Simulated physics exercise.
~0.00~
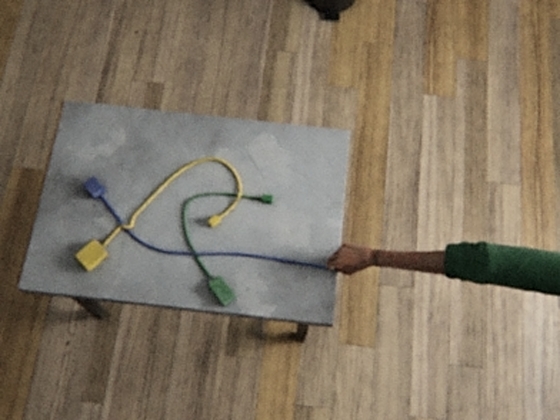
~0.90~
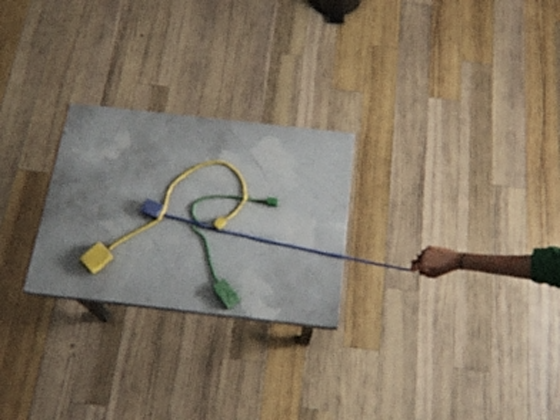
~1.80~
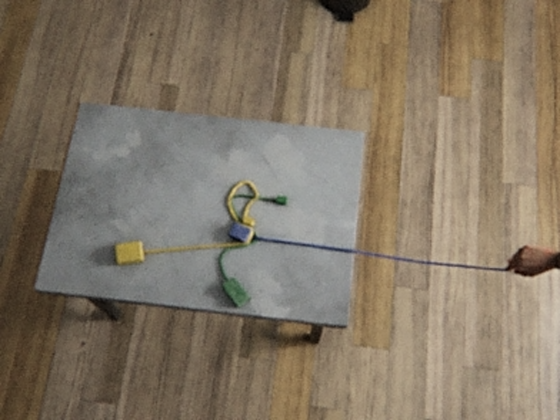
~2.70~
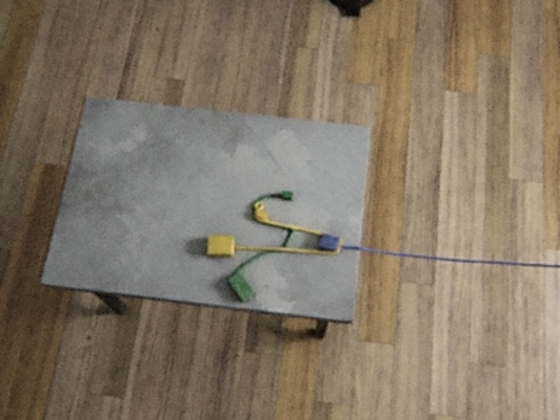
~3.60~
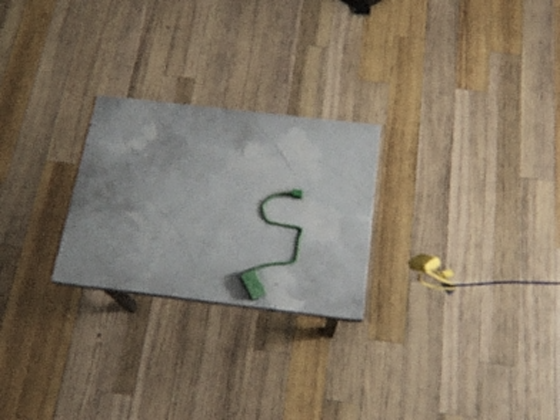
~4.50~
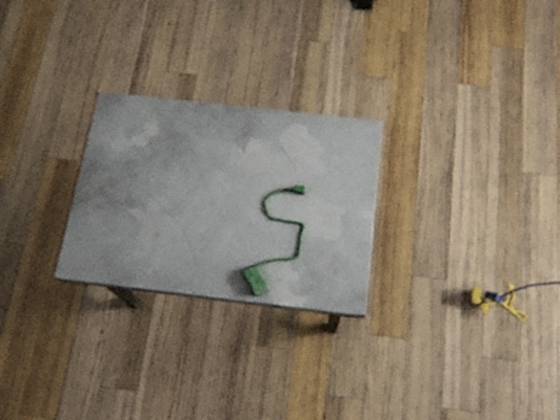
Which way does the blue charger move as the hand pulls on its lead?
The blue charger moves to the right, crossing the table and passing over its right edge.
